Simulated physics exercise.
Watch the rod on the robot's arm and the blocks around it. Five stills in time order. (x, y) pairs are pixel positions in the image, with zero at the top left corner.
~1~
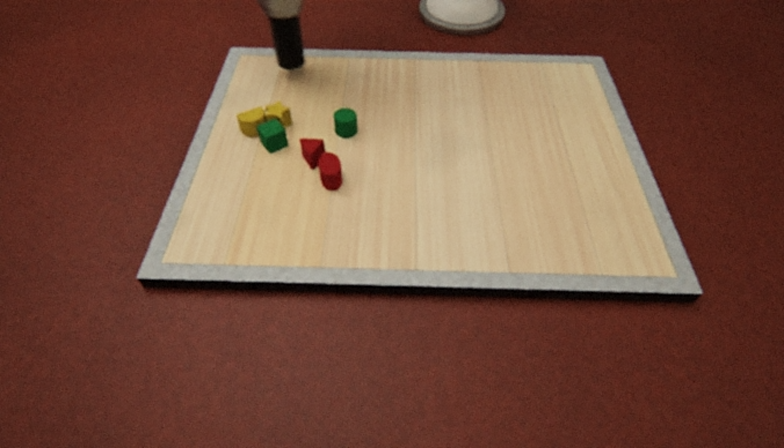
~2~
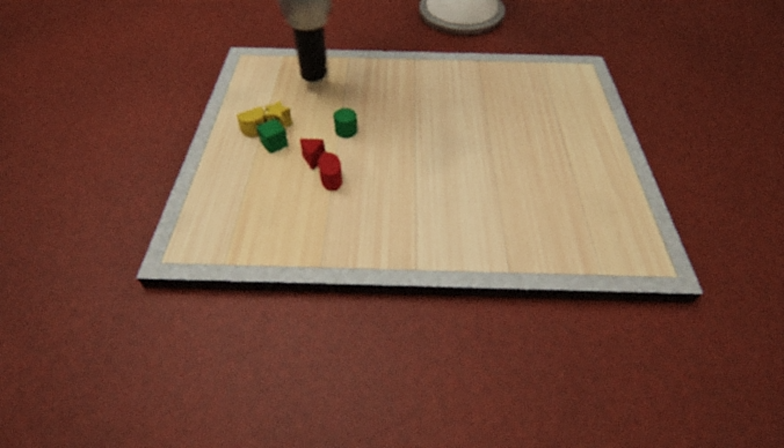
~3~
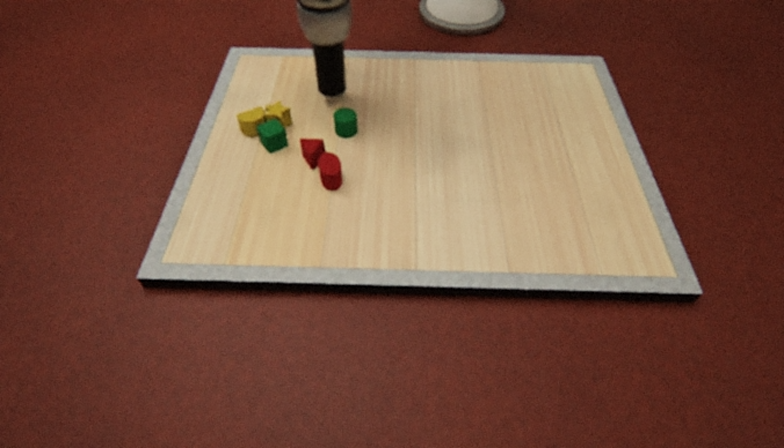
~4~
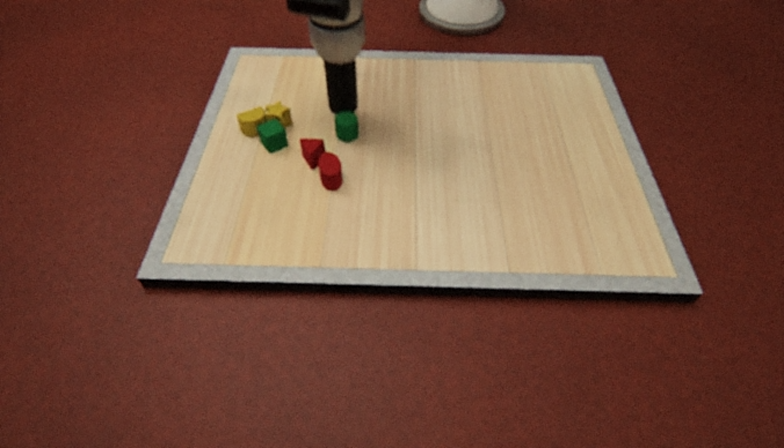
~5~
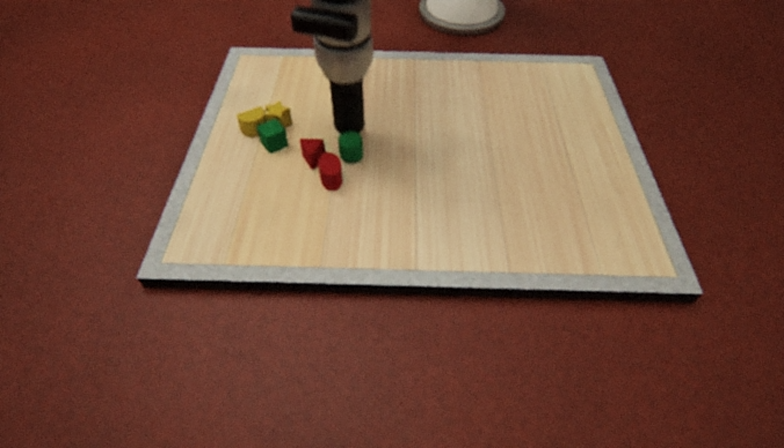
A robot arm moved its dark rod right and toward the front over a wooden board, then pushed the round green block forward until it sat close to the two red blocks.
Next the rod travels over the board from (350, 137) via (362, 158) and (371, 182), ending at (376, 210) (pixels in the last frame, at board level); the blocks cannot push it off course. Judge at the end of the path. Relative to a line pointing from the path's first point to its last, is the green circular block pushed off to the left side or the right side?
It's pushed right.
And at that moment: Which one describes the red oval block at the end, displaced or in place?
The red oval block keeps its place.
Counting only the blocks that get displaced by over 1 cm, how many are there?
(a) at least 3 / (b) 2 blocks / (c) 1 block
The answer is c.
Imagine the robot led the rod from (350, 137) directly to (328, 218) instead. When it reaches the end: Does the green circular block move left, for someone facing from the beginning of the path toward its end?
Yes, it checks out.
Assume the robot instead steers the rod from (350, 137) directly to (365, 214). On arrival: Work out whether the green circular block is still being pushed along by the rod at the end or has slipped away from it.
It is driven along in front.
On the path given first. One third of the way, rod (362, 147); green circular block (354, 162).
Two thirds of the way, rod (371, 172); green circular block (350, 184).
At the end, rod (375, 199); red oval block not moved; green circular block (344, 198).
